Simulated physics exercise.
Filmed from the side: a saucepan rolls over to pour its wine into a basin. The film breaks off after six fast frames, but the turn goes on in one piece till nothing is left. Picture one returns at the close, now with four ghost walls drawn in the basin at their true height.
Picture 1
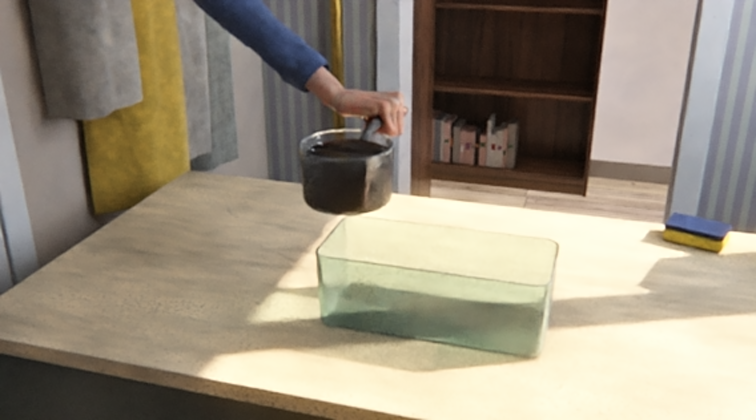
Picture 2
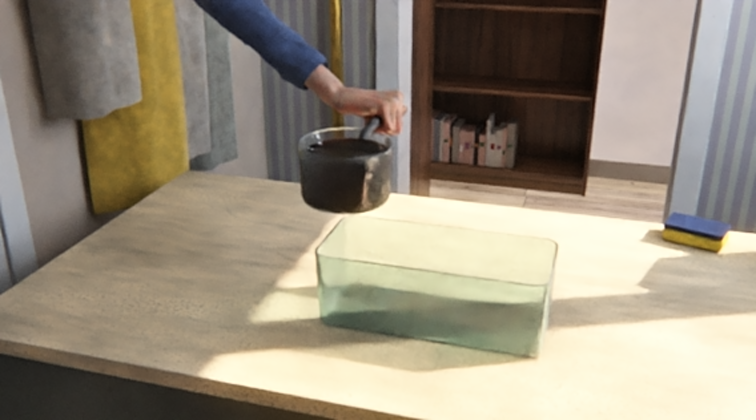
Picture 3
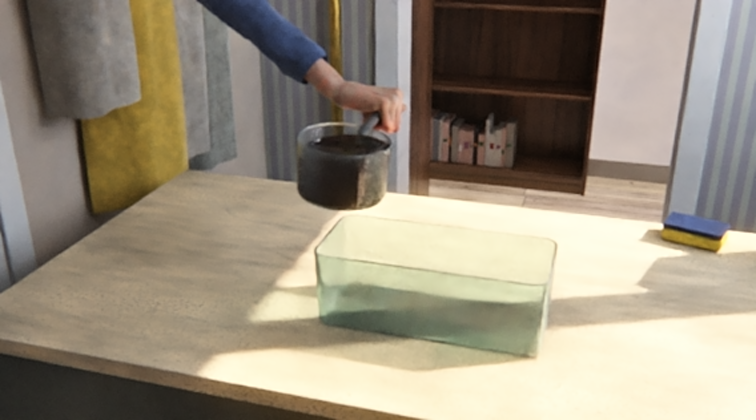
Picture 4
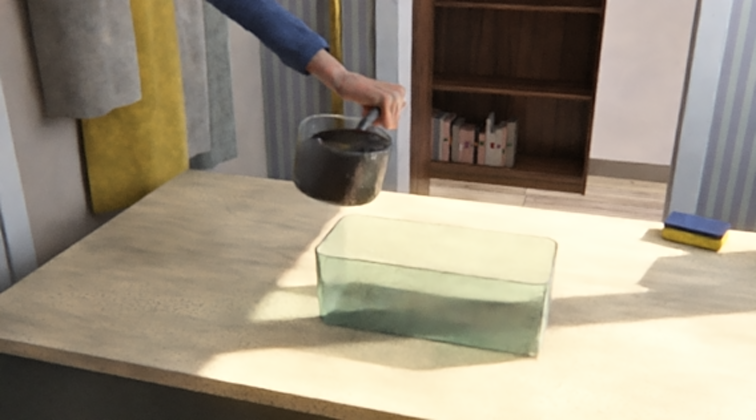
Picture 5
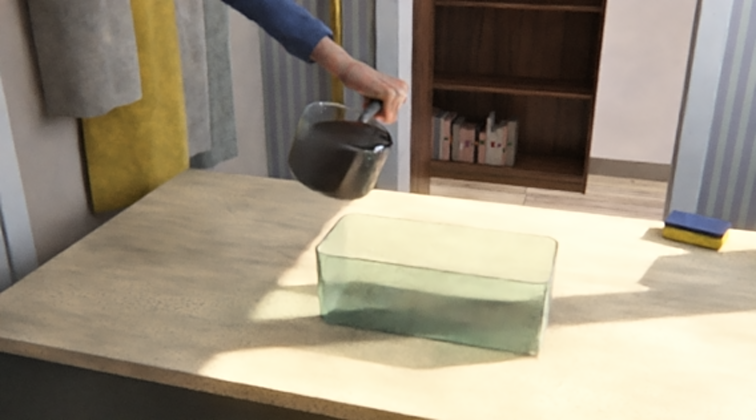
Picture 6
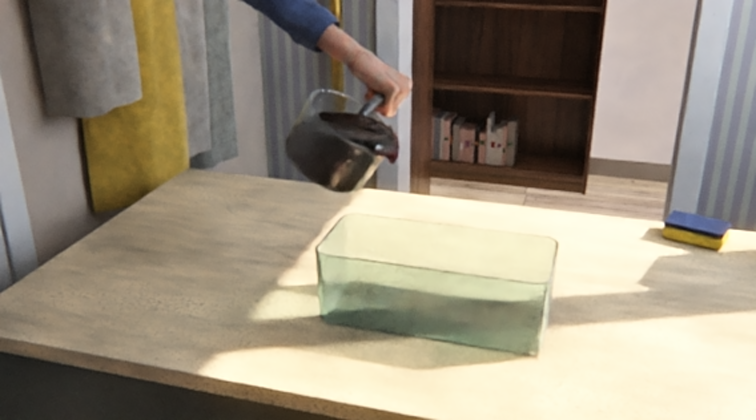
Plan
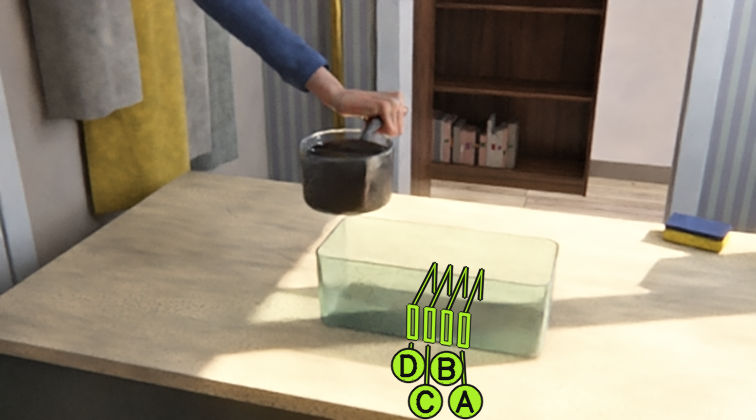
A hand tilts a saucepan of dark liquid rightward above a clear basin on a table.
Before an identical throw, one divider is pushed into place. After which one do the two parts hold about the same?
Place A does it best.
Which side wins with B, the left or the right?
More ends on the right.
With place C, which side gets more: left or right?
The right one.
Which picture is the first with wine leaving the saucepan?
Picture 5.
In lime, A at (462, 352); B at (445, 349); C at (428, 346); D at (411, 343).
With A, about 51 % ends left of the wall and 47 % right of it; 3 % is lost outside.
With B, about 21 % ends left of the wall and 77 % right of it.
With C, about 7 % ends left of the wall and 91 % right of it.
With D, about 5 % ends left of the wall and 94 % right of it.
